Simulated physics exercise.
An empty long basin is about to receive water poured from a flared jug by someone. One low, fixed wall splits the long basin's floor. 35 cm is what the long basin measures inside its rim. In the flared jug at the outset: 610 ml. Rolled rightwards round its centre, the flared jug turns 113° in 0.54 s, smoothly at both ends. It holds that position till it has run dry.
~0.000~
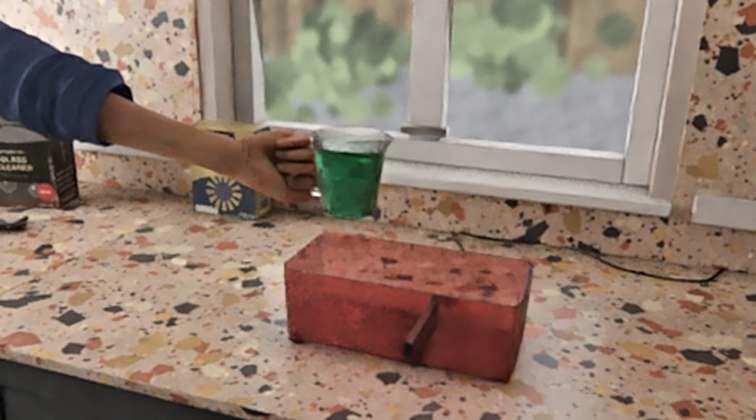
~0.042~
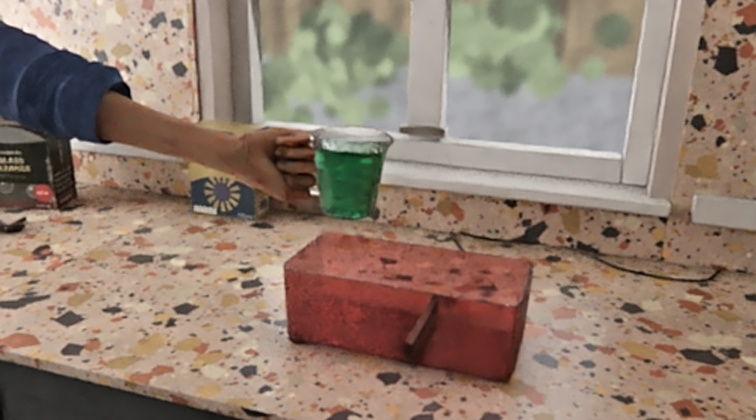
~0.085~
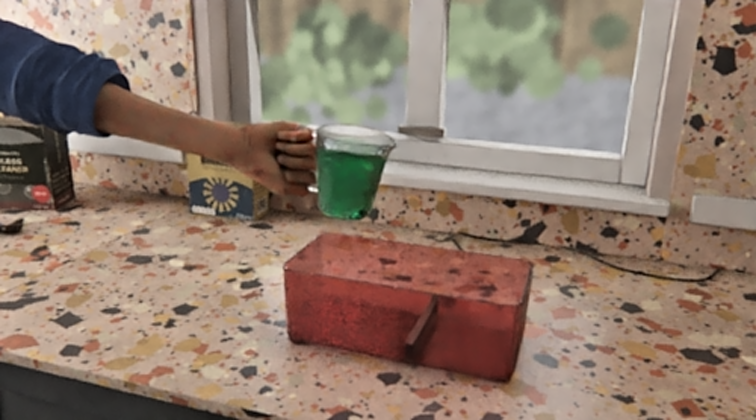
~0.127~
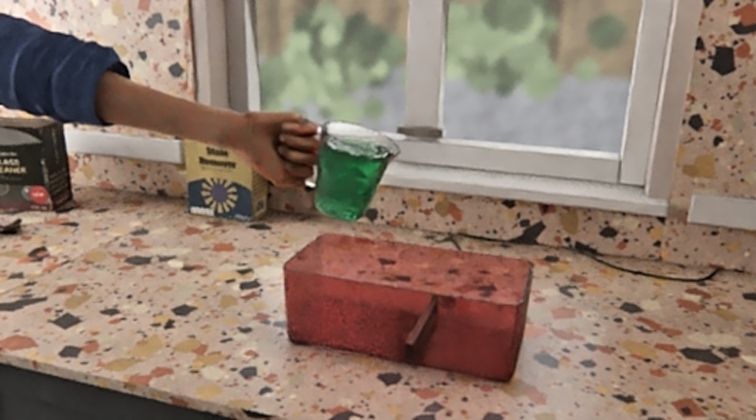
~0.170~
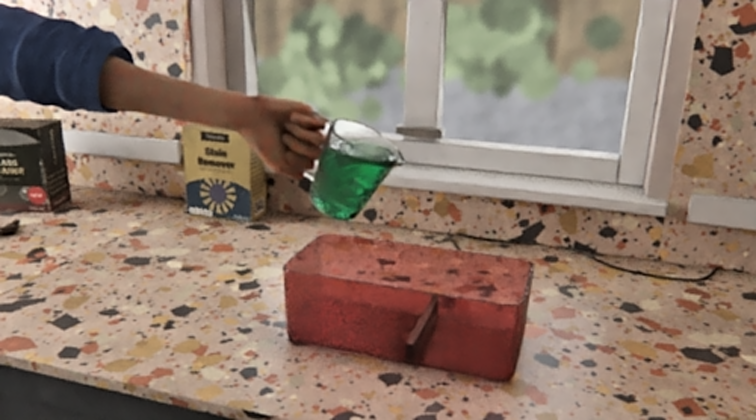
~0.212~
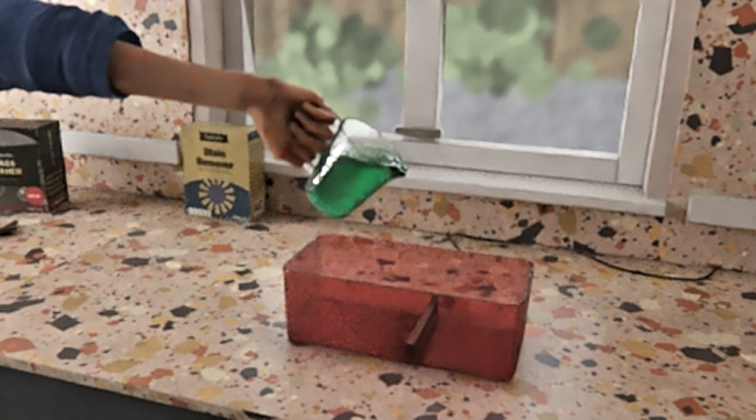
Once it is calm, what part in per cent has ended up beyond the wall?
About 43 per cent ends up there.
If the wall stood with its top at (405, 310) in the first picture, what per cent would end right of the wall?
In that case, some 90 percent.
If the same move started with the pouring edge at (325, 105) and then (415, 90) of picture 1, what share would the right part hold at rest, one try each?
I'd say 15 percent on the first go, 80 percent on the next.
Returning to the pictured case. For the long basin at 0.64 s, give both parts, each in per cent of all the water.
Near 46 on the left, 40 on the right.
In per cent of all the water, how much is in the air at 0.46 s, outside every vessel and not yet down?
Estimate: Some 26 % of the total.
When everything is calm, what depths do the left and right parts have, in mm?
Final reading - left some 10 mm, right some 12 mm.
After 0.46 s the tilt is 107° and 41 per cent is still to pour, 7 is left of the wall and 26 right of it.
After 0.64 s the tilt is 113° and 4 per cent is still to pour, 47 is left of the wall and 40 right of it.
After 0.83 s the tilt is 113° and 0 per cent is still to pour, 54 is left of the wall and 42 right of it.
After 1.04 s the tilt is 113° and 0 per cent is still to pour, 55 is left of the wall and 43 right of it.
In the end 55 per cent lies left of the wall, 43 right of it and 3 outside.
